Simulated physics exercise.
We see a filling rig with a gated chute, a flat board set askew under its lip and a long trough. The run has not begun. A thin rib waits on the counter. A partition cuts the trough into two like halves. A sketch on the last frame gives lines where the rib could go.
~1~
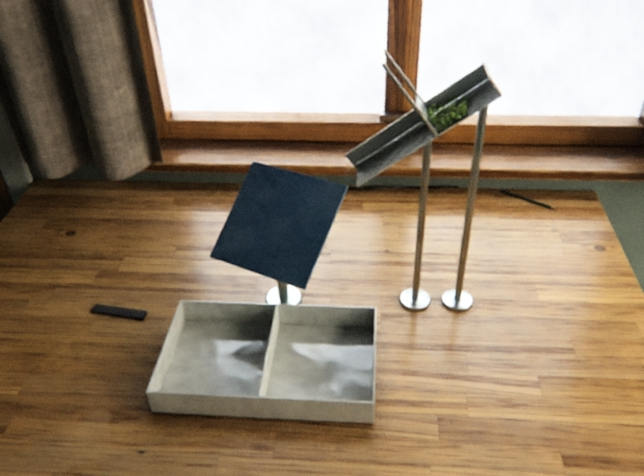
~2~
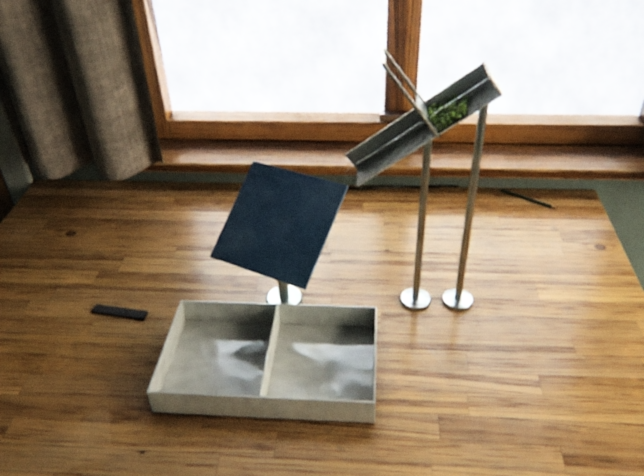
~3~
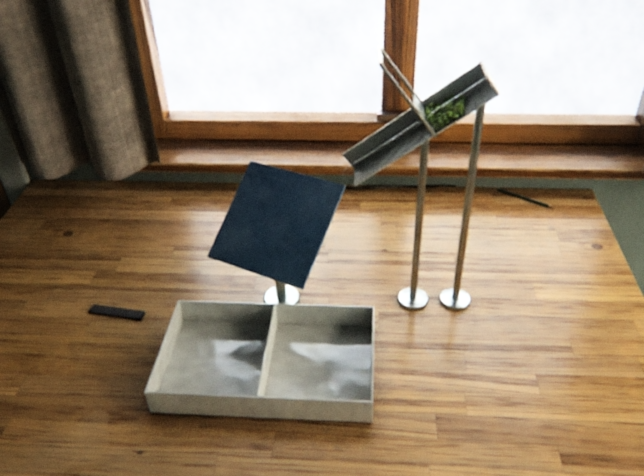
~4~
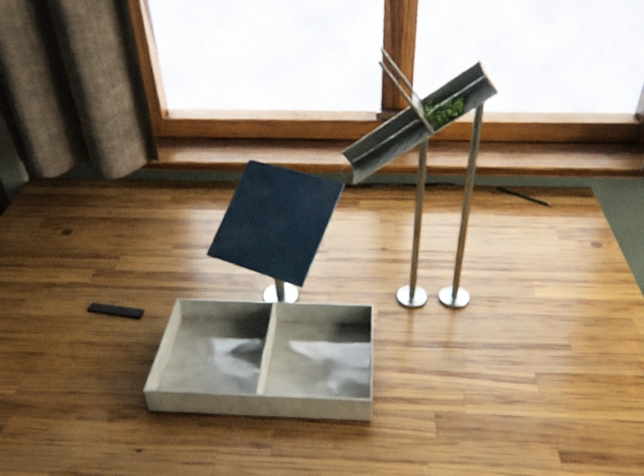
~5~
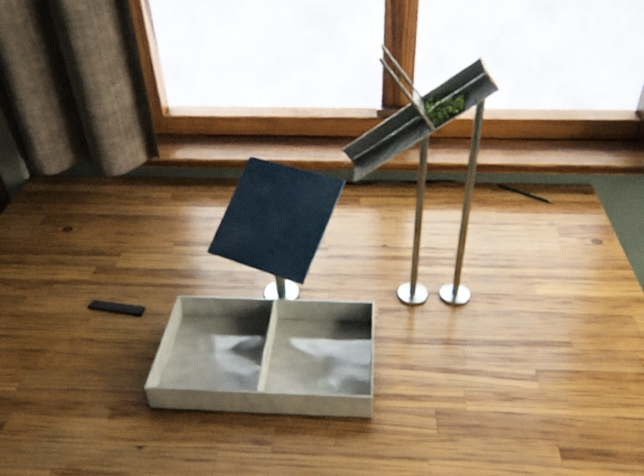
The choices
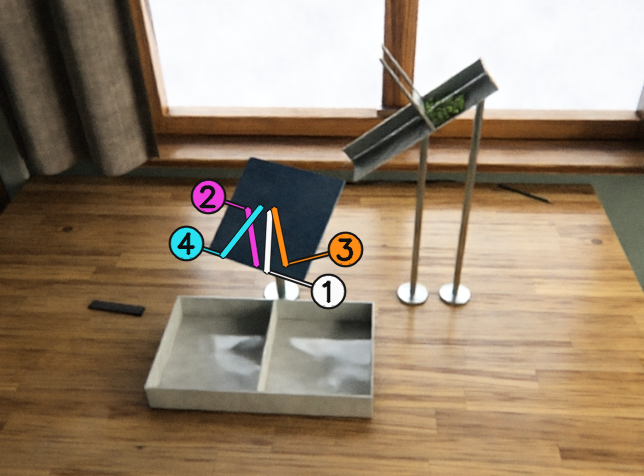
A divided tray sits beside a tilted dark board and a raised chute, all still.
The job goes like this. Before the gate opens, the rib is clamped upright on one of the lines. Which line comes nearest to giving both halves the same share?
I would pick line 1.
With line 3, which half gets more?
More lands on the right.
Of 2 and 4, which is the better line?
The answer is 2.
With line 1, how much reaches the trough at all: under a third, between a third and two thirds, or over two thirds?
It is over two thirds.
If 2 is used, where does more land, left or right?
The left half.
On the marked copy, line 1 from (269, 212) to (266, 270); line 2 from (247, 209) to (256, 264); line 3 from (274, 209) to (285, 264); line 4 from (260, 207) to (223, 255).
With 1, of what is caught, about a third in the left half, about two thirds in the right.
With 2, of what is caught, most in the left half, about a quarter in the right.
With 3, of what is caught, a stray few in the left half, nearly all in the right.
With 4, of what is caught, nearly all in the left half, a stray few in the right.
